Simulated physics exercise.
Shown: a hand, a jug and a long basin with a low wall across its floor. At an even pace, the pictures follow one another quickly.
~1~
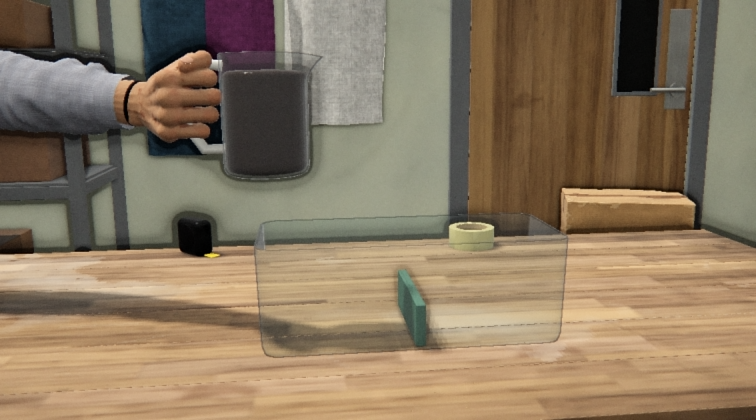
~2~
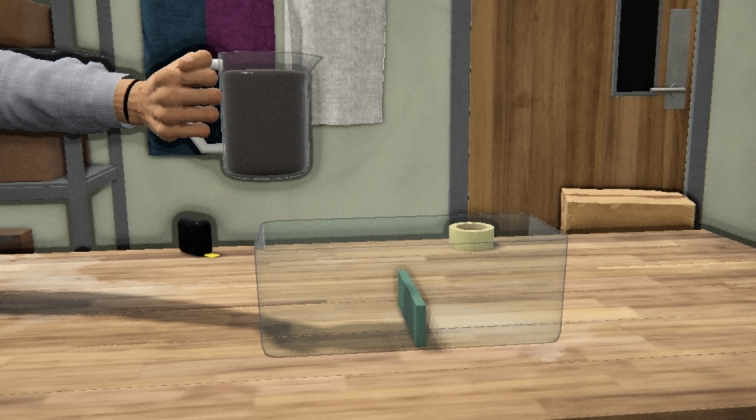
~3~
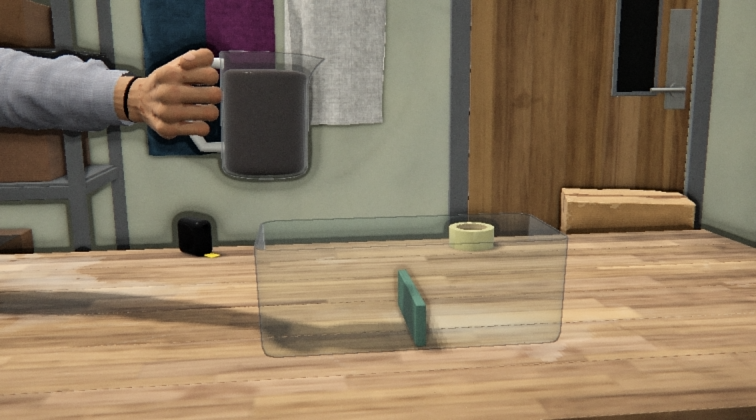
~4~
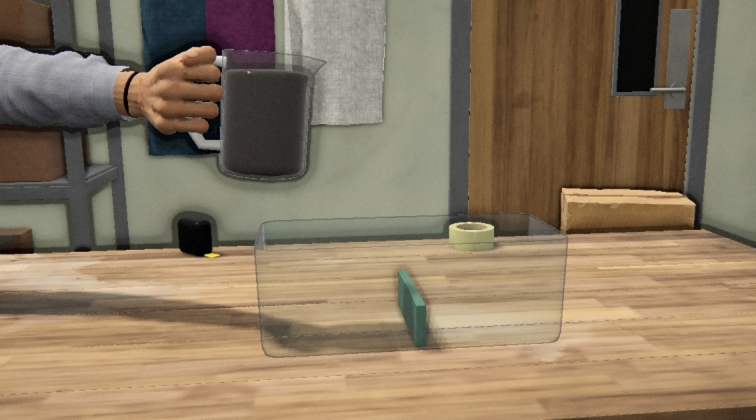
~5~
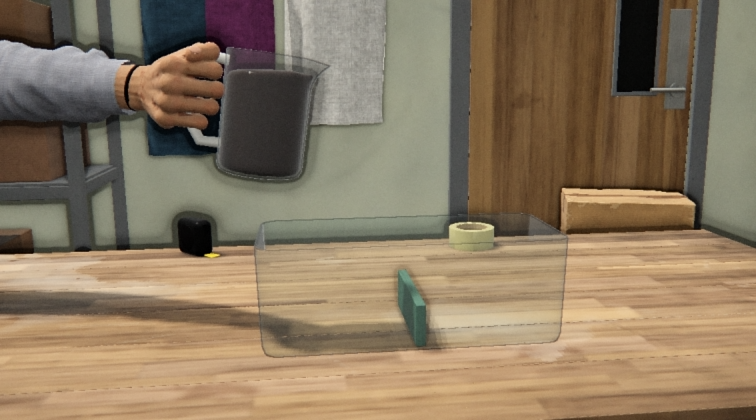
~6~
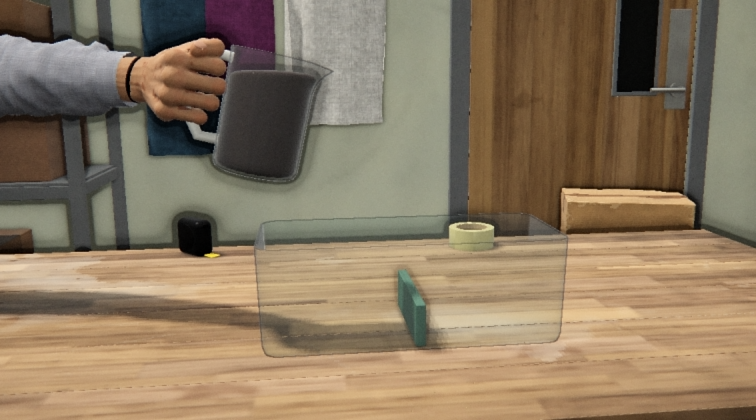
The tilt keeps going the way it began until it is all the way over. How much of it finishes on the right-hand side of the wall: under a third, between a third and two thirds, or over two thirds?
Under a third.
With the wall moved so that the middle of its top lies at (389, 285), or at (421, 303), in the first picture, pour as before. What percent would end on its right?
In turn 50 and 15 in a hundred.
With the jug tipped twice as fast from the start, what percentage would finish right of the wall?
Close to 5 per cent.
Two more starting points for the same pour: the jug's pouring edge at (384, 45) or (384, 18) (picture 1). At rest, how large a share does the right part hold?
Roughly 95 per cent, then roughly 95 per cent.
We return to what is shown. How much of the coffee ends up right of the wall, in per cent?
About 10 percent.
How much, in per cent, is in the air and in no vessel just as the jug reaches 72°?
Airborne fraction: Approx. 15 %.
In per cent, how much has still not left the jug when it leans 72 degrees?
85 %.
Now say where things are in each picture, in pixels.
The first picture shows tilt 0°; pouring edge (323, 55); surface from (222, 73) to (307, 72); the long basin's rim runs from (258, 237) to (548, 227); the wall's top is at (411, 287).
The second picture shows tilt 1°; pouring edge (323, 56); surface from (223, 73) to (307, 73).
The third picture shows tilt 2°; pouring edge (325, 58); surface from (224, 72) to (307, 74).
The fourth picture shows tilt 5°; pouring edge (327, 61); surface from (226, 72) to (309, 75).
The fifth picture shows tilt 8°; pouring edge (330, 65); surface from (228, 73) to (313, 75).
The sixth picture shows tilt 13°; pouring edge (334, 70); surface from (230, 75) to (318, 76).
A moment on, the jug is tipped part way and 83 per cent is still to pour, 3 is left of the wall and 0 right of it.
Next, the jug is tipped right over and 32 per cent is still to pour, 40 is left of the wall and 8 right of it.
Then the jug is tipped right over and 4 per cent is still to pour, 76 is left of the wall and 9 right of it.
Later the jug is tipped right over and 0 per cent is still to pour, 84 is left of the wall and 11 right of it.
Finally, 84 per cent lies left of the wall, 11 right of it and 5 outside.
